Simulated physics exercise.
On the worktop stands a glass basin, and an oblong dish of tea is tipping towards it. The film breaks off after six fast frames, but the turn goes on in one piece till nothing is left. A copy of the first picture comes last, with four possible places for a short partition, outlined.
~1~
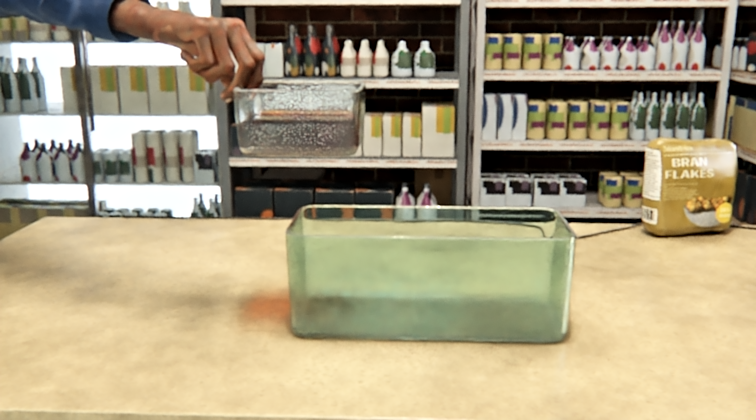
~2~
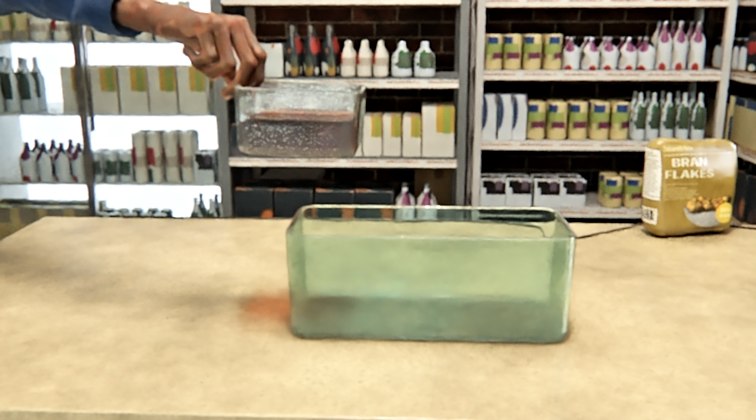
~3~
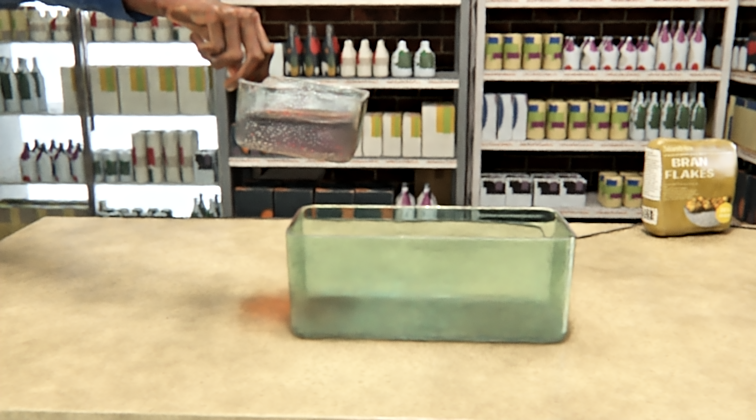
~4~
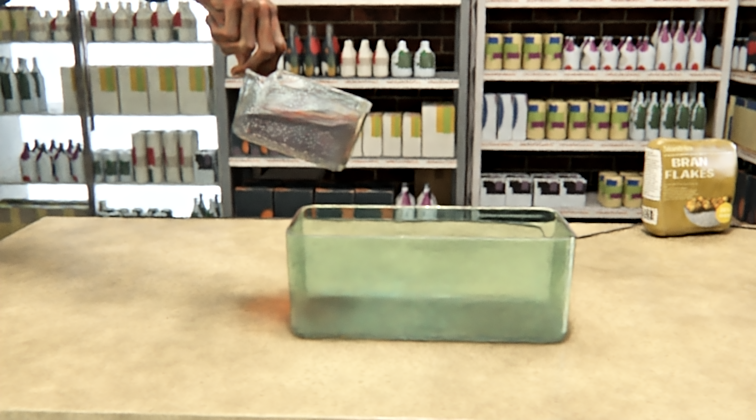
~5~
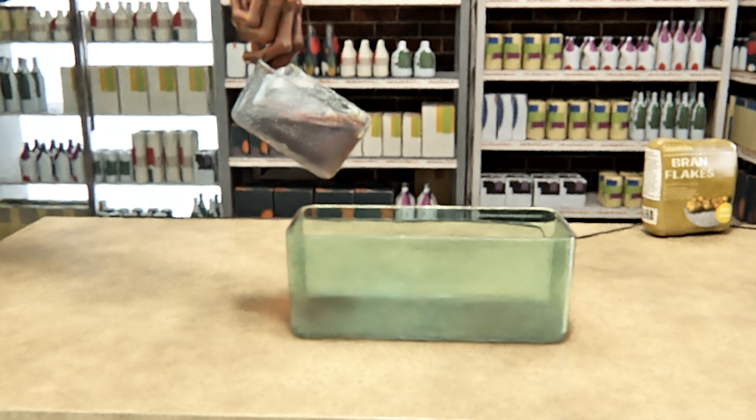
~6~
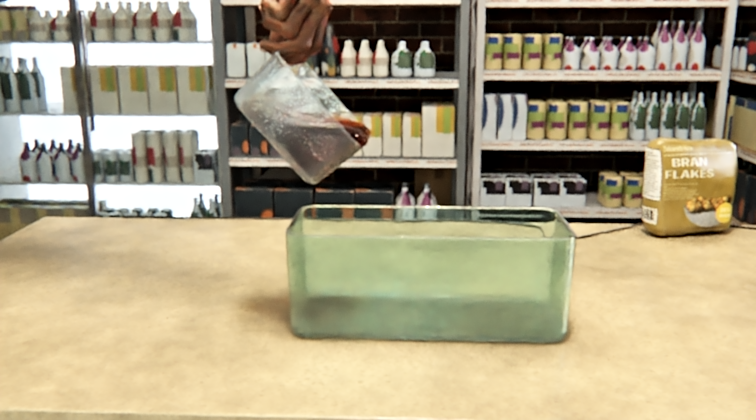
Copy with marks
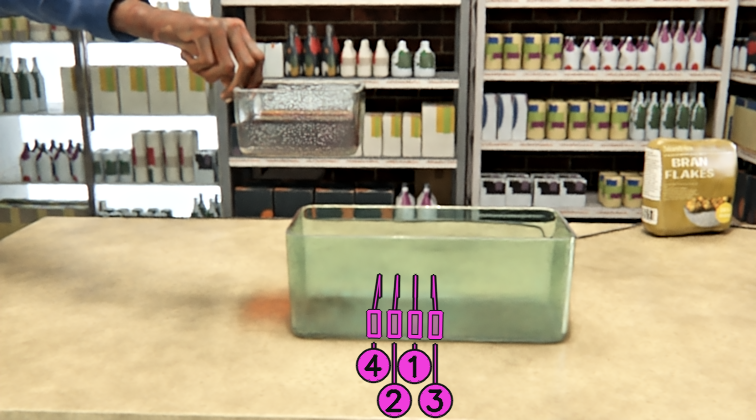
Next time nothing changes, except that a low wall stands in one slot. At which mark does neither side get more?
Place 2 does it best.
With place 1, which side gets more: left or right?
More ends on the left.
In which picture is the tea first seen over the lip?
Picture 6.
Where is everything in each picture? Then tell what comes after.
Upright, lip at (360, 85); basin from (292, 334) to (566, 339); nothing has left yet, in the first frame.
Tipped about 2°, lip at (361, 88); nothing has left yet, in the second frame.
Tipped about 9°, lip at (364, 95); nothing has left yet, in the third frame.
Tipped about 19°, lip at (367, 107); nothing has left yet, in the fourth frame.
Tipped about 33°, lip at (368, 122); nothing has left yet, in the fifth frame.
Tipped about 48°, lip at (364, 139); tea is over the lip, down to (364, 139), in the sixth frame.
In magenta, 1 at (414, 344); 2 at (394, 344); 3 at (435, 344); 4 at (373, 343).
If 1 is chosen, about 71 % ends left of the wall and 25 % right of it; 4 % is lost outside.
If 2 is chosen, about 50 % ends left of the wall and 48 % right of it.
If 3 is chosen, about 69 % ends left of the wall and 25 % right of it; 6 % is lost outside.
If 4 is chosen, about 33 % ends left of the wall and 66 % right of it.
